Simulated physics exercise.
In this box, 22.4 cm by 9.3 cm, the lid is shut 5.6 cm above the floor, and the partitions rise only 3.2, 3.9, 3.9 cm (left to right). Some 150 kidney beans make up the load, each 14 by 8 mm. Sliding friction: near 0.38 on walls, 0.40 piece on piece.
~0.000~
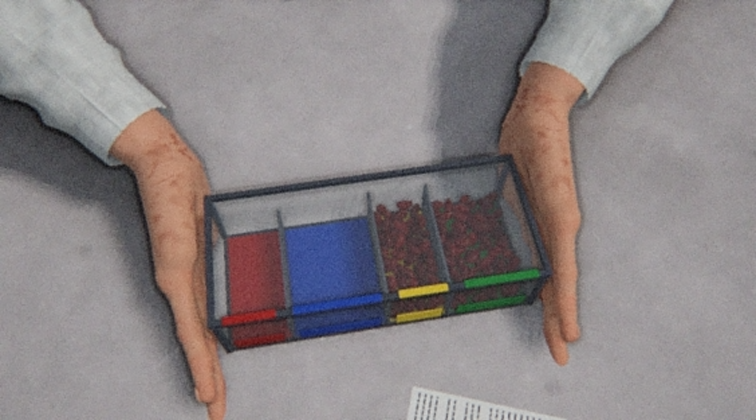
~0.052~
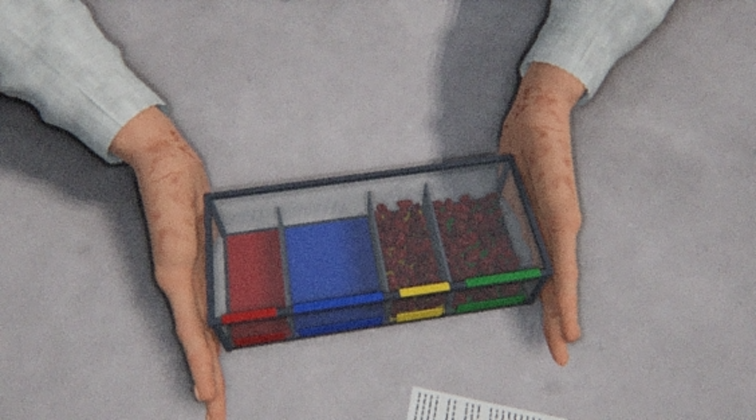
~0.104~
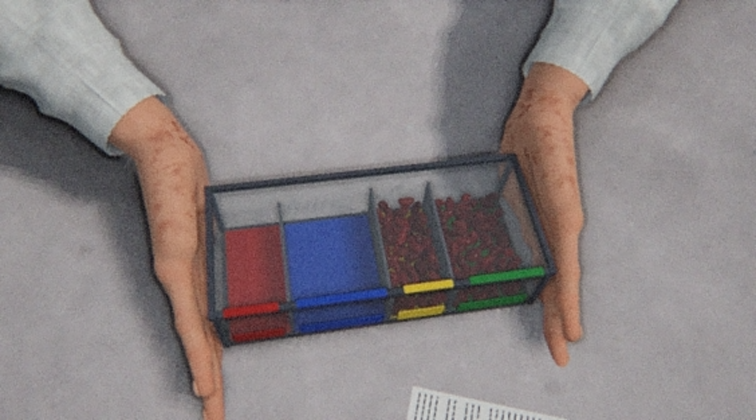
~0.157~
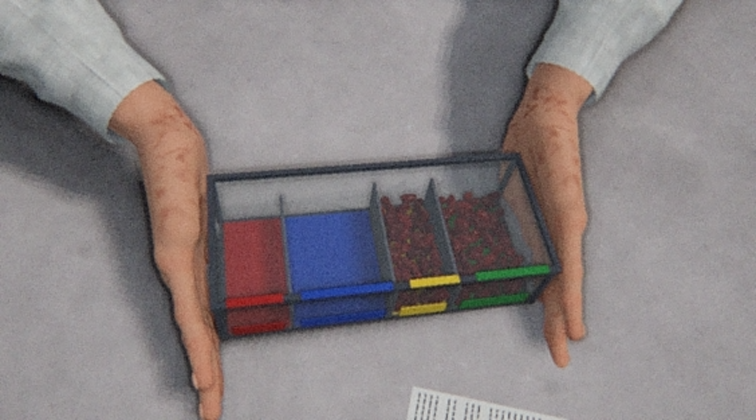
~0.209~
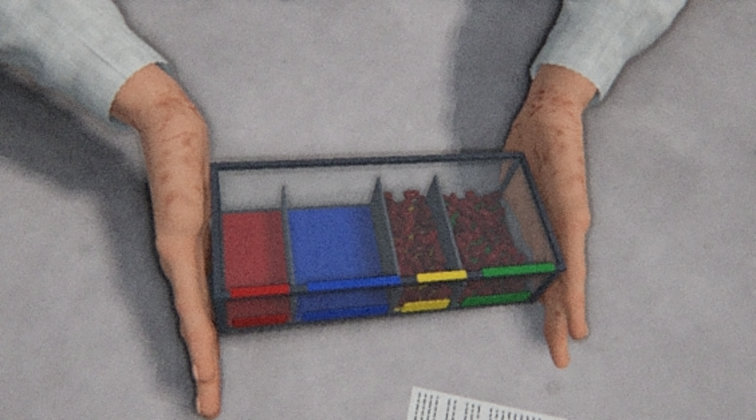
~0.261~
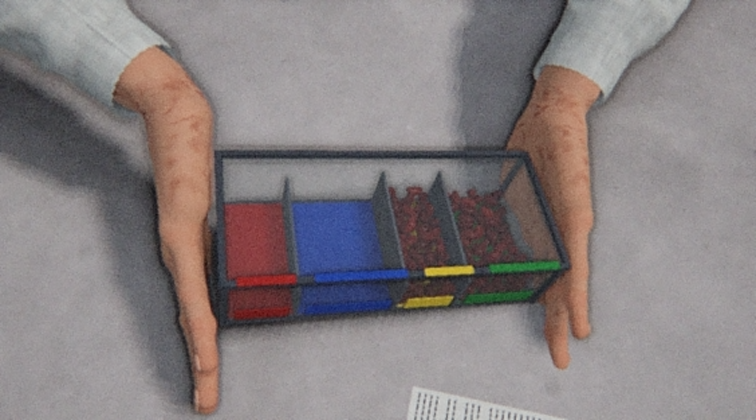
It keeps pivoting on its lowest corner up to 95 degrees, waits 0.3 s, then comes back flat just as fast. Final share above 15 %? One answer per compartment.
Red: Below or equal, blue: Below or equal, green: Above, yellow: Above.
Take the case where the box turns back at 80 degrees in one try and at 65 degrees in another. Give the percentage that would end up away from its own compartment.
Roughly 5 percent for the first try and 0 percent for the second.
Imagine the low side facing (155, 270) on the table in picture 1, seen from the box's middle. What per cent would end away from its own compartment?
Some 45 per cent.
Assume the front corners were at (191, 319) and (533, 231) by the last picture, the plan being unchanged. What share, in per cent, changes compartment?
Then around 45 percent would end up out of place.
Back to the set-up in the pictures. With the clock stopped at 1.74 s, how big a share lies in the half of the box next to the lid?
Share: Approx. 40 %.
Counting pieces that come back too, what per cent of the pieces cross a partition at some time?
Roughly 15 %.
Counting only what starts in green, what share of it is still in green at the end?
Roughly 100 per cent.
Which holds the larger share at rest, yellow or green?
It's the green one that holds more.
After 1.74 s, tilt 95 degrees; green 60 %, yellow 40 %.
Then, at 2.73 s, tilt 48 degrees; green 65 %, yellow 35 %.
After 3.70 s, tilt 0 degrees; green 65 %, yellow 35 %.
In the end, at 4.3 s, red 0 %, blue 0 %, green 65 %, yellow 35 %.
